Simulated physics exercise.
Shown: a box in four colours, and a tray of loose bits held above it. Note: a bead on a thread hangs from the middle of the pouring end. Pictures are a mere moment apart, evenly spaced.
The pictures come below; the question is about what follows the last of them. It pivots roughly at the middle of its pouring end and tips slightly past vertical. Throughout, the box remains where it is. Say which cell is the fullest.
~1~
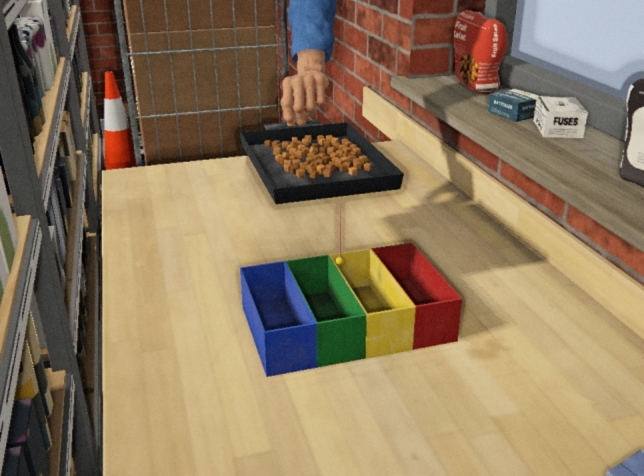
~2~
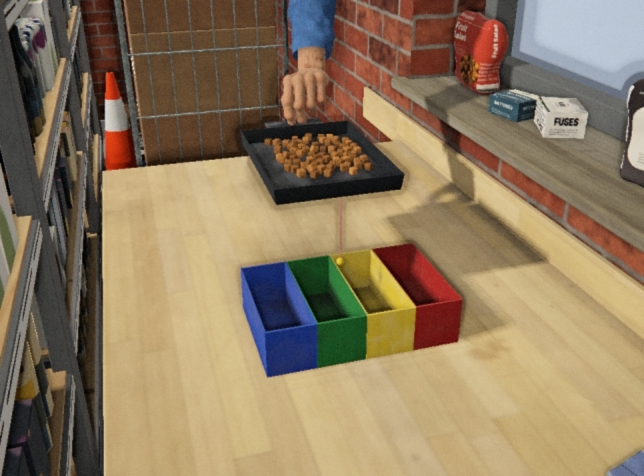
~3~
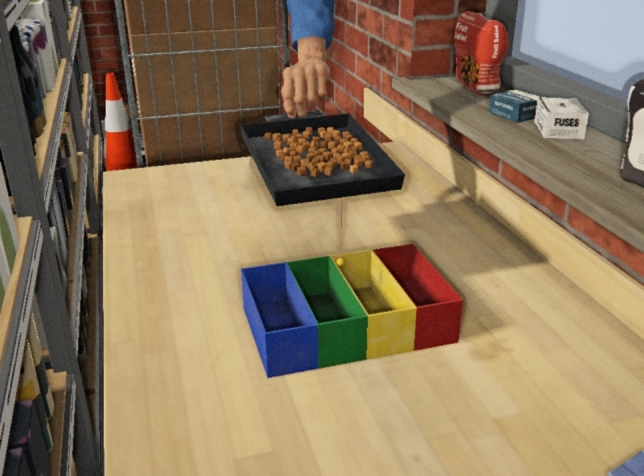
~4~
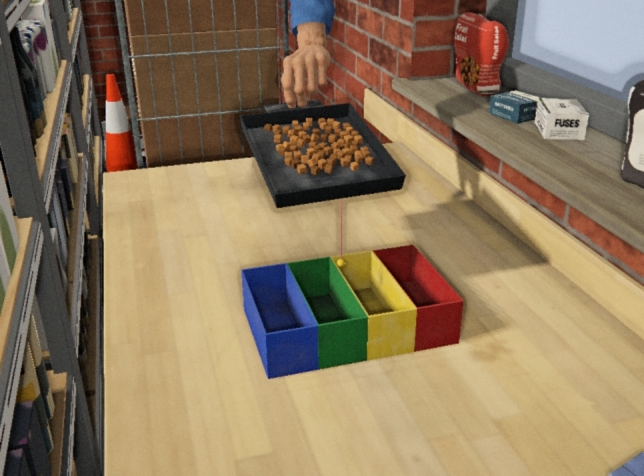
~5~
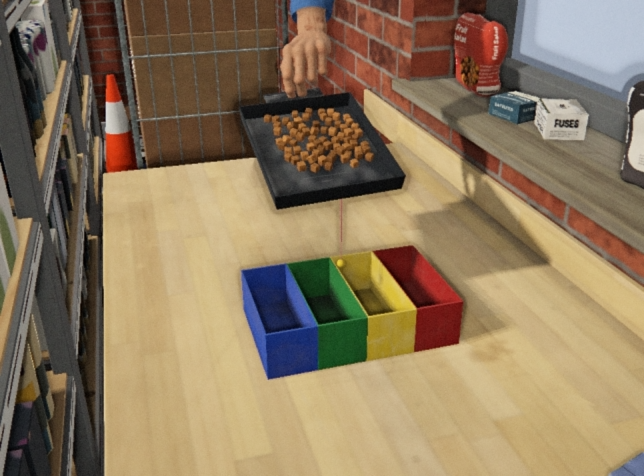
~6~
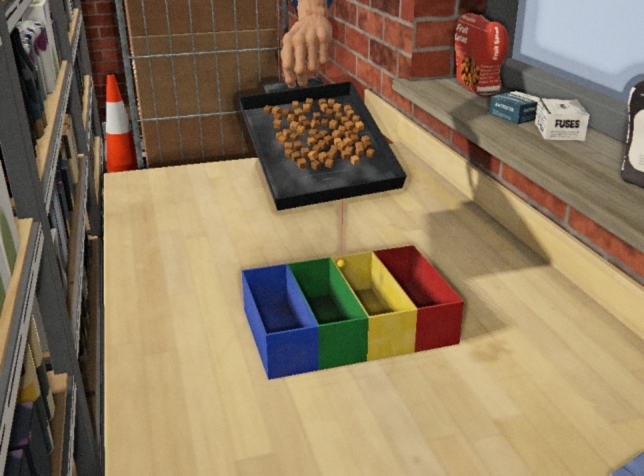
The green cell is the fullest.
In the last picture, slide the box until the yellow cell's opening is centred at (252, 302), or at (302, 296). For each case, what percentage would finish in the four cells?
You'd see around 60 per cent and then around 90 per cent.
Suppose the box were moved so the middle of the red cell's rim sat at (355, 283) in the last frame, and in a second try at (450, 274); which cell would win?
The yellow one, and then blue.
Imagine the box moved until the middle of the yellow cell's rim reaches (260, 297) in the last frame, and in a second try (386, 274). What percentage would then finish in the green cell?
Trial 1 about 0 %, trial 2 about 30 %.
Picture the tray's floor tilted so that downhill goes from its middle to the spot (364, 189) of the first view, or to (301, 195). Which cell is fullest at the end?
At the first place the red one, at the second blue.
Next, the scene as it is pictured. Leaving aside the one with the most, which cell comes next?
The blue one.
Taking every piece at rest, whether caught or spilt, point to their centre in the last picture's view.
It settles centred around (326, 342).
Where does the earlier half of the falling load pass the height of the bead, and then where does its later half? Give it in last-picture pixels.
First close to (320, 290), next close to (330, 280).
Soon after the last picture, tray tipped steeply; nearly all on the tray; a stray few falling or outside the box.
A little later, tray tipped right over; most on the tray; a small part in the green cell; a stray few falling or outside the box.
Later still, tray tipped past a quarter turn; about half in the green cell; about a third in the blue cell; about a quarter in the yellow cell; a stray few falling or outside the box.
At rest, tray tipped past a quarter turn; about half in the green cell; about a third in the blue cell; about a quarter in the yellow cell; none in the red cell; a stray few outside the box.
